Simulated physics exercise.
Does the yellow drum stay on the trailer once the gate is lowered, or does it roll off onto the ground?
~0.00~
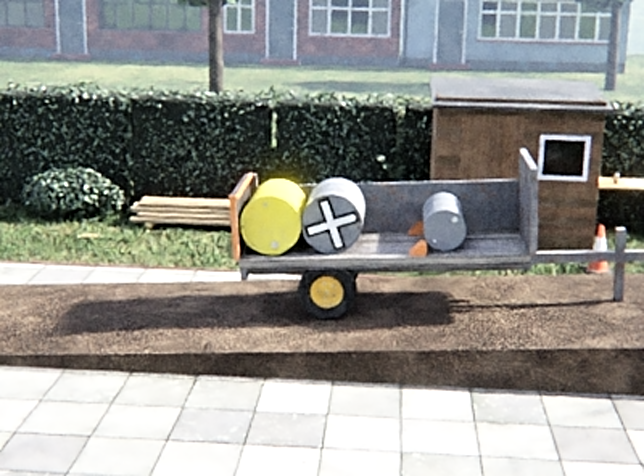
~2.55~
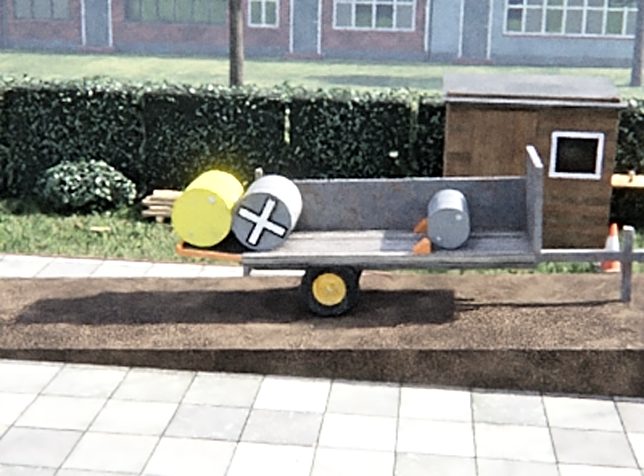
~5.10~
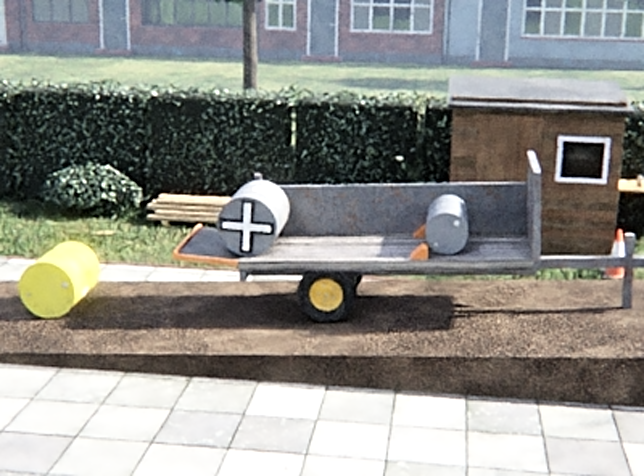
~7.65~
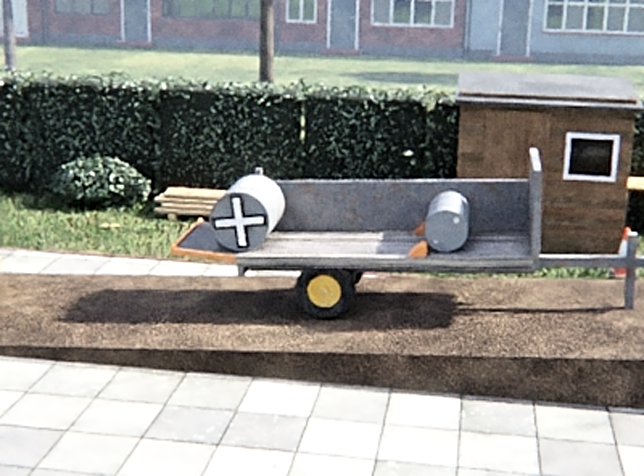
It rolls off over the lowered gate onto the ground and carries on to the left.
